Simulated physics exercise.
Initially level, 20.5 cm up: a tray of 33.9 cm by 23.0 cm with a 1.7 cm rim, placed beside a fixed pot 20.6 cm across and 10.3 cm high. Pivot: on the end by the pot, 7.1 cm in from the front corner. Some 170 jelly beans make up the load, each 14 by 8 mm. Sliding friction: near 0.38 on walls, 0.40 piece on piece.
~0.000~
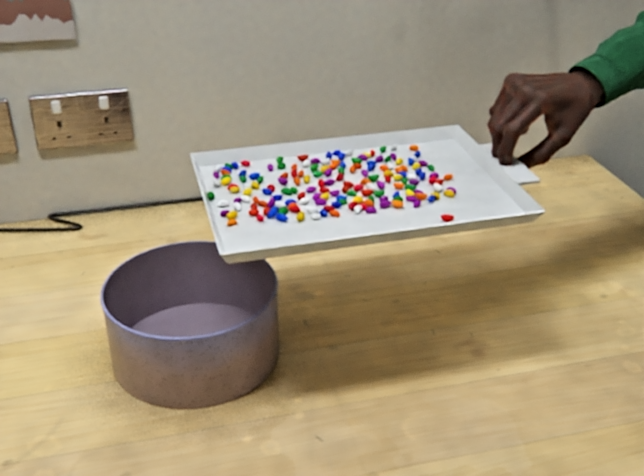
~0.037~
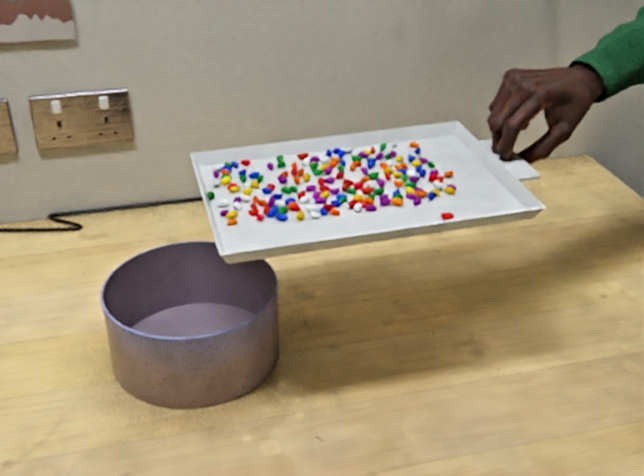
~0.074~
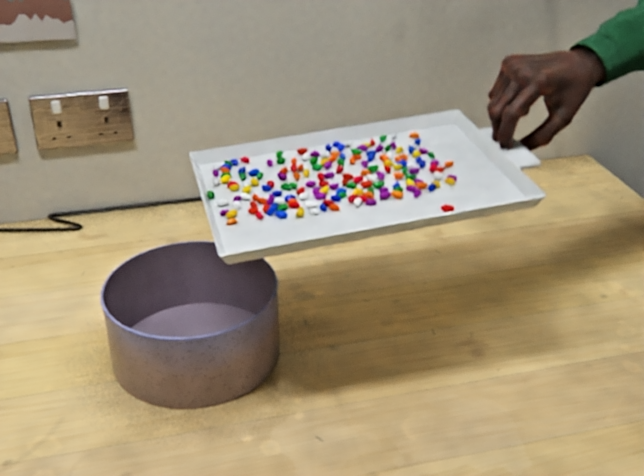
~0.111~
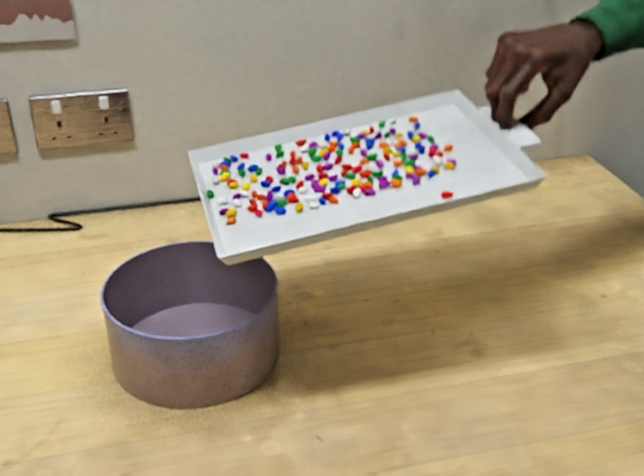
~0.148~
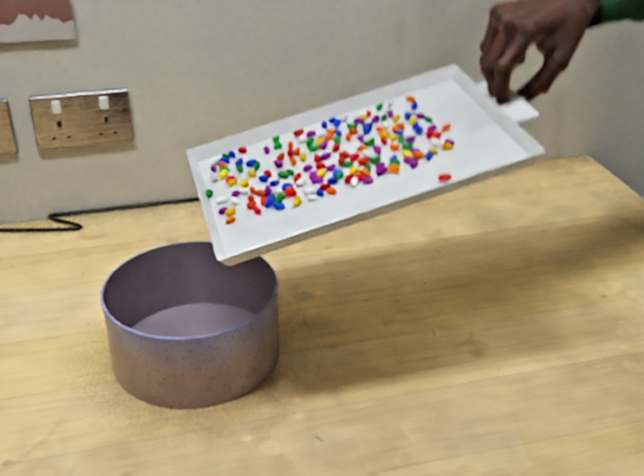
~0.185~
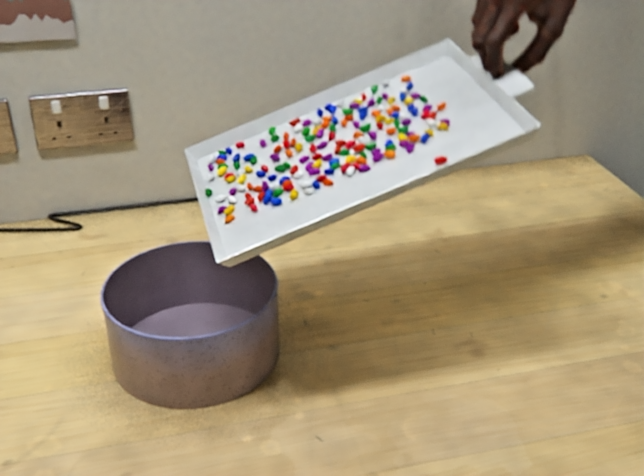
Hand in a green sleeve raising the right end of a white tray of colourful sweets, tilting it beside a round pot.
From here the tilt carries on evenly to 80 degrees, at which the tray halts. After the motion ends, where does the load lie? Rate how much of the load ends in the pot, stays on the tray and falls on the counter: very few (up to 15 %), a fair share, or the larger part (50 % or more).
Pot: The larger part; tray: Very few; counter: A fair share.
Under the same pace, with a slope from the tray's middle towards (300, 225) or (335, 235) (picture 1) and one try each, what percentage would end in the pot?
That would be close to 10 per cent and then close to 0 per cent.
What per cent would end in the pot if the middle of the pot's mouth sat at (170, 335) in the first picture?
75 %.
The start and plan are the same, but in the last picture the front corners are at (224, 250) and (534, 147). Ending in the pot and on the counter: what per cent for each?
Pot 75; counter 25.
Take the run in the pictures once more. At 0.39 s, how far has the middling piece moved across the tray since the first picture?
It has moved some 3 cm from its start.
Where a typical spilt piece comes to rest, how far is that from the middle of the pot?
Distance: Around 26 cm.
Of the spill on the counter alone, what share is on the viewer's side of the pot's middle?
About 90 percent of the spill.
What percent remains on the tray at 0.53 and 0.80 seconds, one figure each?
Estimates: 95; 0.
After 0.39 s, tilt 50 degrees; the tray holds 100 %, the pot 0 %.
After 0.53 s, tilt 71 degrees; the tray holds 95 %, the pot 0 %.
Then, at 0.80 s, tilt 80 degrees; the tray holds 0 %, the pot 55 %.
In the end, at 2.1 s, pot 60 %, tray 0 %, counter 40 %.
